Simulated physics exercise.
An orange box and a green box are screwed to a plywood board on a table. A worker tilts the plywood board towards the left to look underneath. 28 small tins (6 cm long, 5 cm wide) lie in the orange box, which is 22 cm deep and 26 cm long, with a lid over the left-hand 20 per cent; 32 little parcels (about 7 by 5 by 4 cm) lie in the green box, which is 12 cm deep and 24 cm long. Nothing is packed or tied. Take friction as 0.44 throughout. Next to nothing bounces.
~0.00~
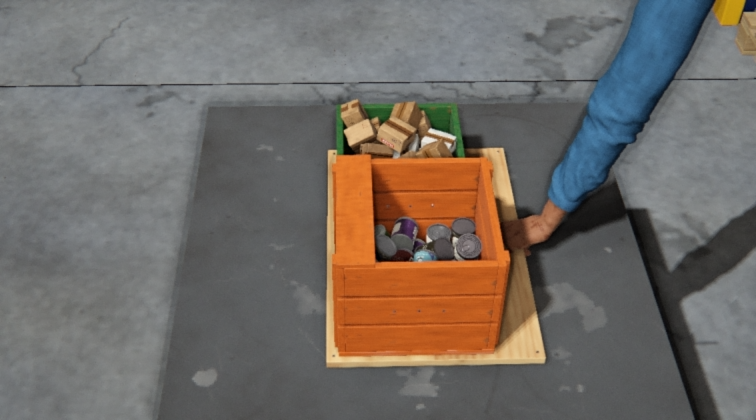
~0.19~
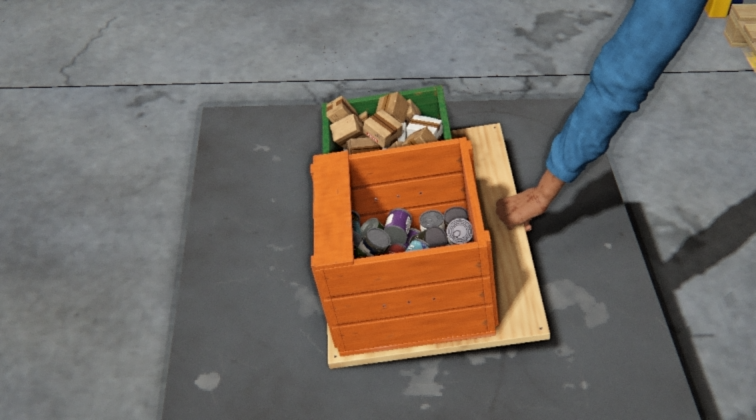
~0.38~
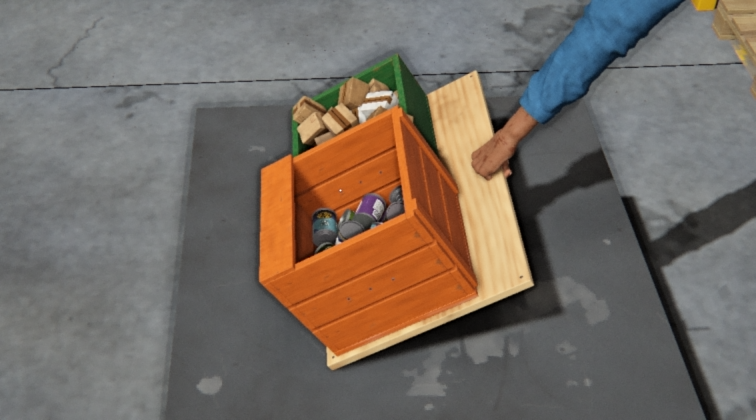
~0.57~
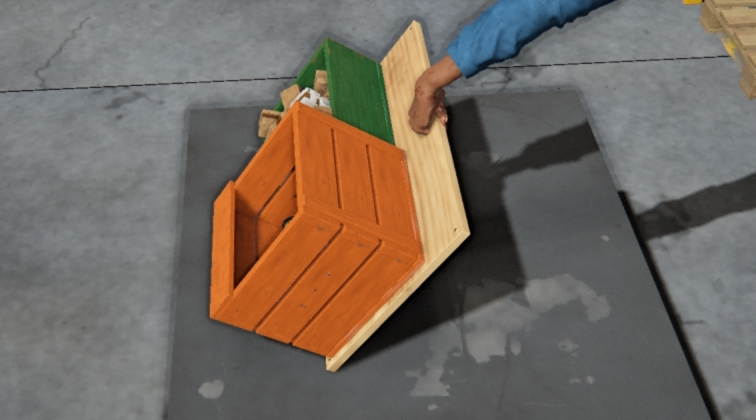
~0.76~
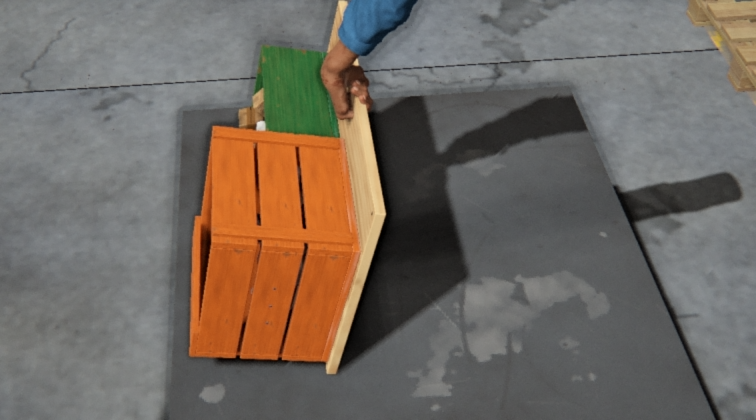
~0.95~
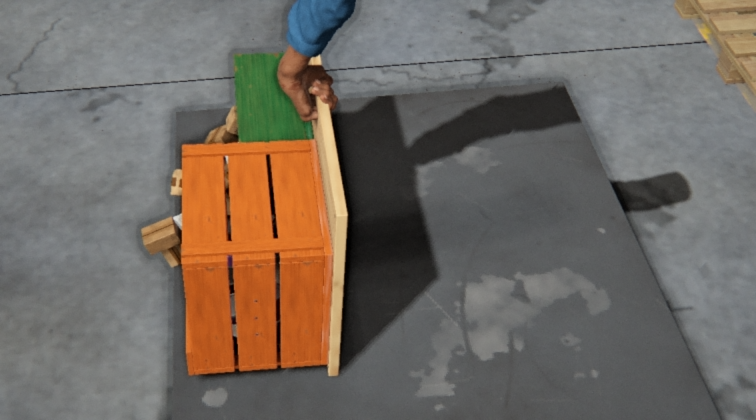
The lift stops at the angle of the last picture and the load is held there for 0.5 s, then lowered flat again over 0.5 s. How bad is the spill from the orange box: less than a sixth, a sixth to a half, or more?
Less than a sixth of the small tins leave the orange box.
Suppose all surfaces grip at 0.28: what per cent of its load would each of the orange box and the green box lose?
In that case orange box 0, green box 40 per cent.
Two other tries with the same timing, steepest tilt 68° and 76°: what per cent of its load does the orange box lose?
First 0, then 0 per cent.
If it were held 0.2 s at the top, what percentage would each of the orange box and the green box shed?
In that case orange box 0, green box 60 per cent.
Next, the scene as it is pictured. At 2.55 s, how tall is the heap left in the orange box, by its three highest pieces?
About 13 cm.
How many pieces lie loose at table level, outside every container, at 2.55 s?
About 10.
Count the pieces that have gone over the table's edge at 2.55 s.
Roughly 4.
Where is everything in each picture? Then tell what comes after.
In the first picture (each is followed by its nearest rim corner in this view, unless another is named; the camera moves round a little), orange box, (344, 266); green box (by its farthest rim corner), (451, 105); 0° from level; none out.
In the second picture, orange box, (323, 266); green box, (436, 88); 9° from level.
In the third picture, orange box, (270, 279); 31° from level.
In the fourth picture, orange box, (219, 312); 56° from level.
In the fifth picture, orange box, (196, 349); 78° from level; 4 out.
In the sixth picture, orange box, (194, 367); 87° from level; 7 out.
After 1.21 s, tilt 87°; orange box 28 in, 0 out and green box 20 in, 12 out.
After 1.53 s, tilt 81°; orange box 27 in, 1 out and green box 20 in, 12 out.
After 1.98 s, tilt 0°; orange box 26 in, 2 out and green box 20 in, 12 out.
When it is over (at 2.55 s), orange box 26 in, 2 out and green box 20 in, 12 out. Asked share, 2 of 28, 7 per cent.
